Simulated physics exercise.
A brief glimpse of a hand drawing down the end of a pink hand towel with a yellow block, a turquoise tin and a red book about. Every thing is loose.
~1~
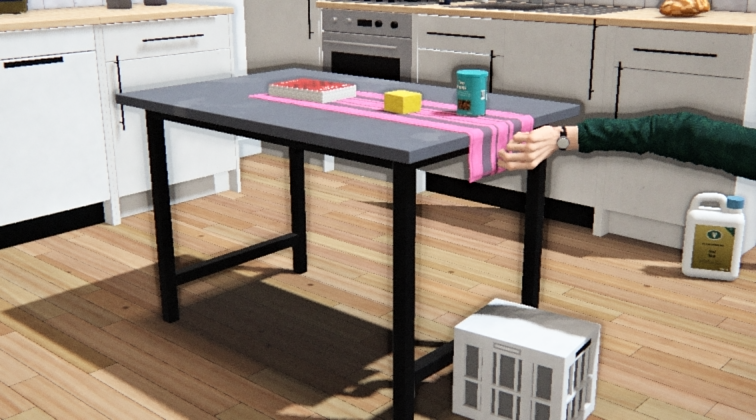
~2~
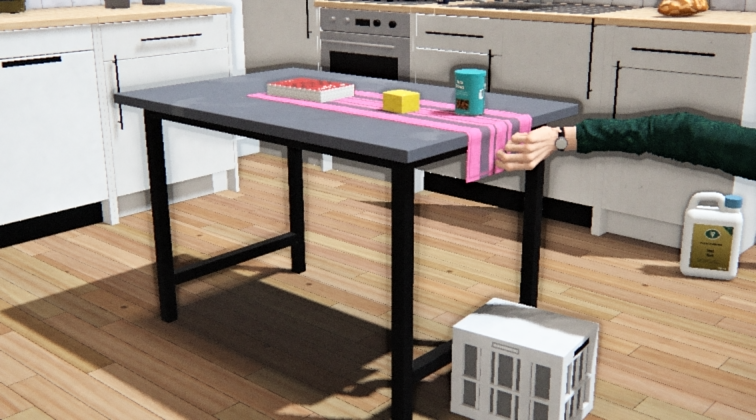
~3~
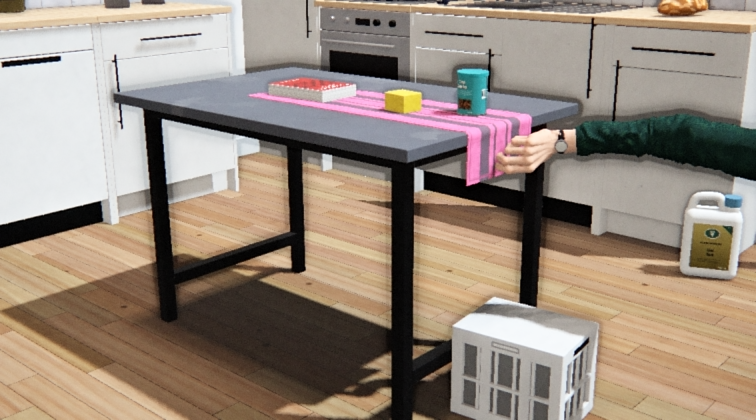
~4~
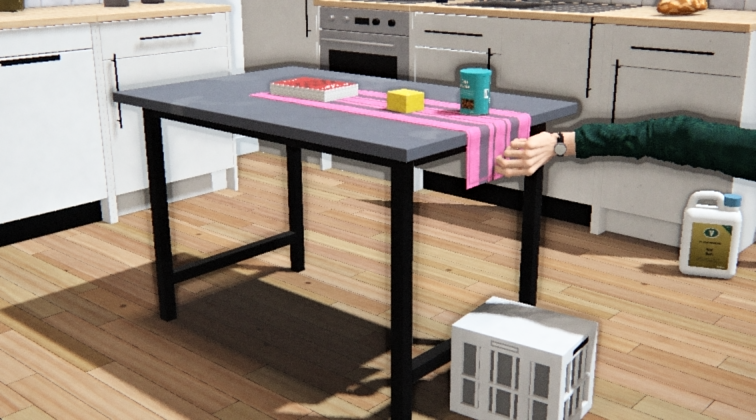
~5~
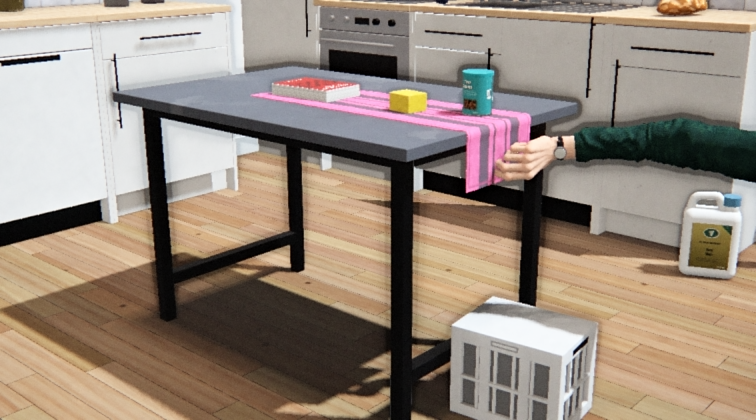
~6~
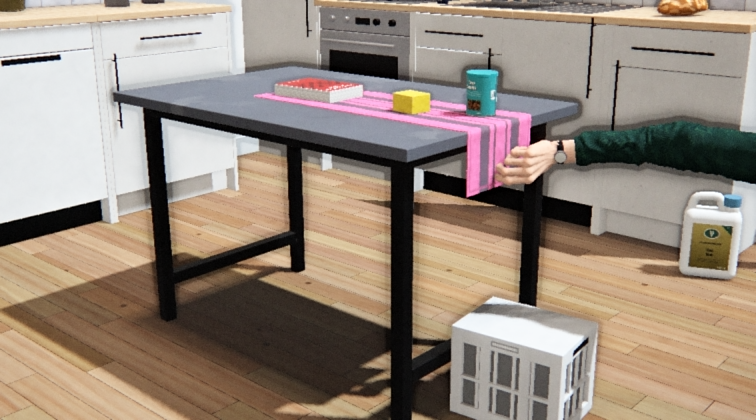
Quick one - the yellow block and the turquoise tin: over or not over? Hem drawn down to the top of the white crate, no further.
Yellow block: Over; turquoise tin: Over.
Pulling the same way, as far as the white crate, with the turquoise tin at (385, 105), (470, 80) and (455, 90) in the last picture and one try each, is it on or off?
In the first case it remains up there; in the second case it keeps clear of the edge; in the third case it comes down.
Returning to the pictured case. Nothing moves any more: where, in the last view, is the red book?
It ends up near (412, 104).
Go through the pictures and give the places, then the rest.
The first frame shows hand towel end (469, 182); yellow block (403, 93); turquoise tin (472, 72); red book (312, 85); top of the crate (532, 338).
The second frame shows hand towel end (466, 182), far hem (246, 96); turquoise tin (471, 71); turquoise tin stands on the cloth.
The third frame shows hand towel end (466, 185); yellow block (403, 93).
The fourth frame shows hand towel end (467, 189), far hem (250, 96); turquoise tin (476, 71).
The fifth frame shows hand towel end (466, 192); yellow block (408, 93).
The sixth frame shows hand towel end (467, 197), far hem (254, 96); yellow block (412, 93); turquoise tin (482, 72); top of the crate (530, 337).
Then, 1.04 s later than the last view, hem going down; block carried along near (462, 110); tin down below near (555, 286).
Then, 2.00 s later than the last view, hem on the crate; block down below near (526, 292); tin down below near (555, 286).
Finally, hem on the crate; block down below near (526, 292); tin down below near (555, 286). The yellow block goes over the edge and the turquoise tin is carried off the end.
